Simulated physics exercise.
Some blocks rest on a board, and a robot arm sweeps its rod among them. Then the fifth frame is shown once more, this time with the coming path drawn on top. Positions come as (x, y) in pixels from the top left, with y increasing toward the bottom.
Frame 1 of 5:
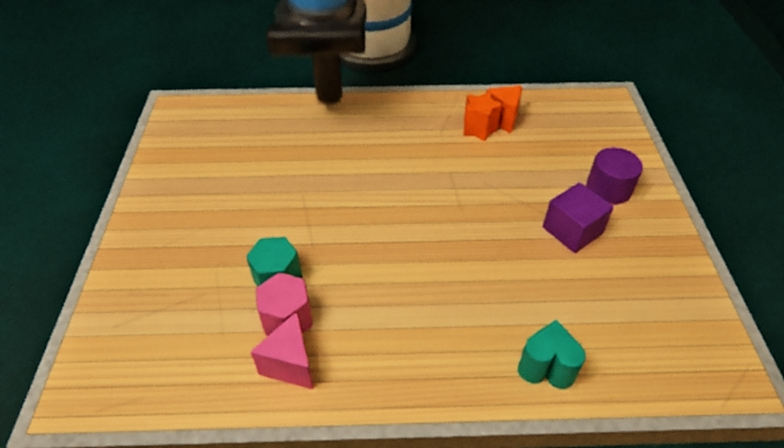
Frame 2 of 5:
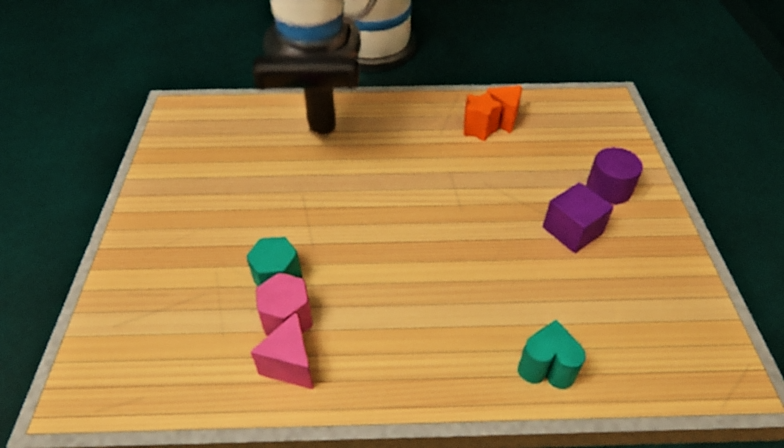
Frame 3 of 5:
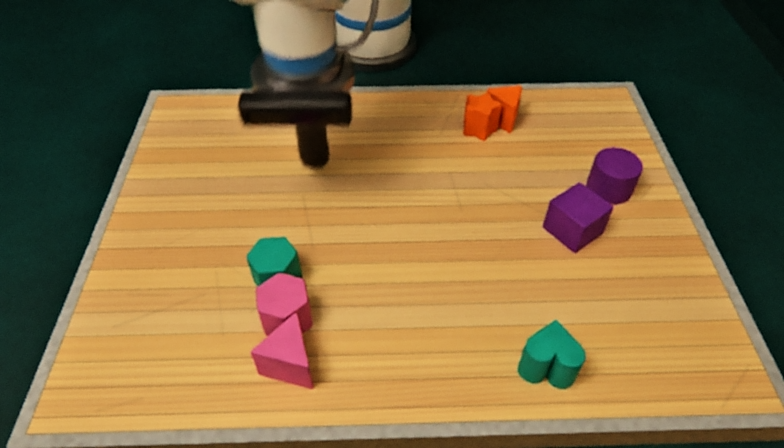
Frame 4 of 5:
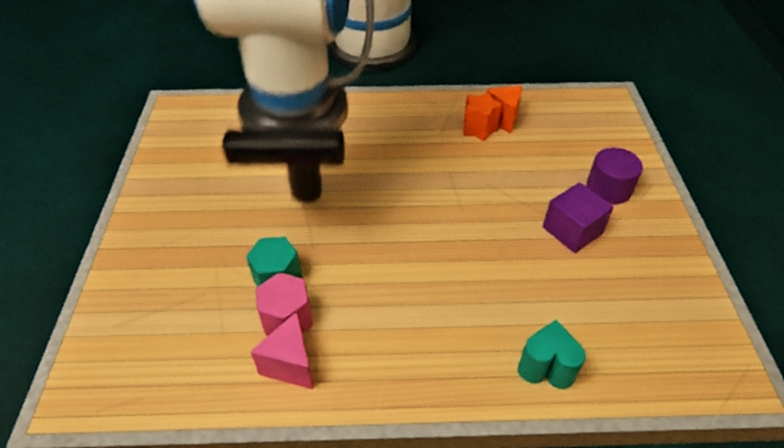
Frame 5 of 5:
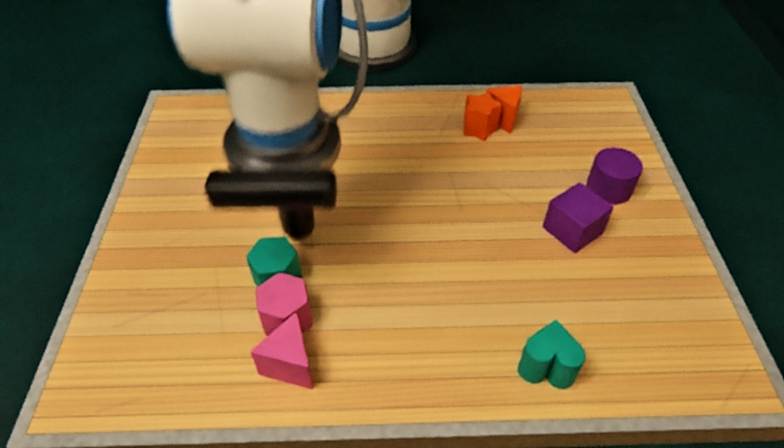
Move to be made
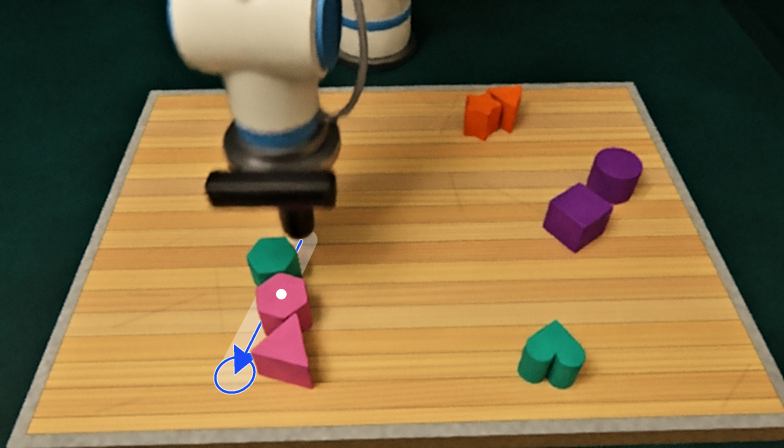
A robot arm moves its rod down the board toward the viewer, beside still colored blocks.
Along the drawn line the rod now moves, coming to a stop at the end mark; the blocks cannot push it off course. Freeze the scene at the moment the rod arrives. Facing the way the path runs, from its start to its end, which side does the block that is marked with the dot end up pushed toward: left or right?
Left side.
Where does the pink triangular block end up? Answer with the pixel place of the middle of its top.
The middle of its upper face will lie at (307, 381).
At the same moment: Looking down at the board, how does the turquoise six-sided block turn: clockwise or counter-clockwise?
Overhead view: Clockwise.
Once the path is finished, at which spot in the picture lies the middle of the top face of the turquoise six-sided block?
For the centre of its top, I'd go with (189, 327).
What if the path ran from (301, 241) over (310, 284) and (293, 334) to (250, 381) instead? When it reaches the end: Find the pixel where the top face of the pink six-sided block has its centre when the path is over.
At roughly (194, 354).
Path on the board, from (301, 241) to (235, 375); the dot is on the pink six-sided block.
The first path, step by step. One third of the way, rod at (279, 268); turquoise six-sided block at (245, 284), turned 25° clockwise; pink six-sided block at (270, 317), turned 50° anticlockwise; pink triangular block at (290, 352), turned 20° clockwise.
Two thirds of the way, rod at (256, 313); turquoise six-sided block at (207, 312), turned 85° clockwise; pink six-sided block at (265, 339), turned 70° anticlockwise; pink triangular block at (297, 365).
At the end, rod at (230, 363); turquoise six-sided block at (189, 327), turned 130° clockwise; pink six-sided block at (257, 381), turned 115° anticlockwise; pink triangular block at (307, 381), turned 40° anticlockwise.
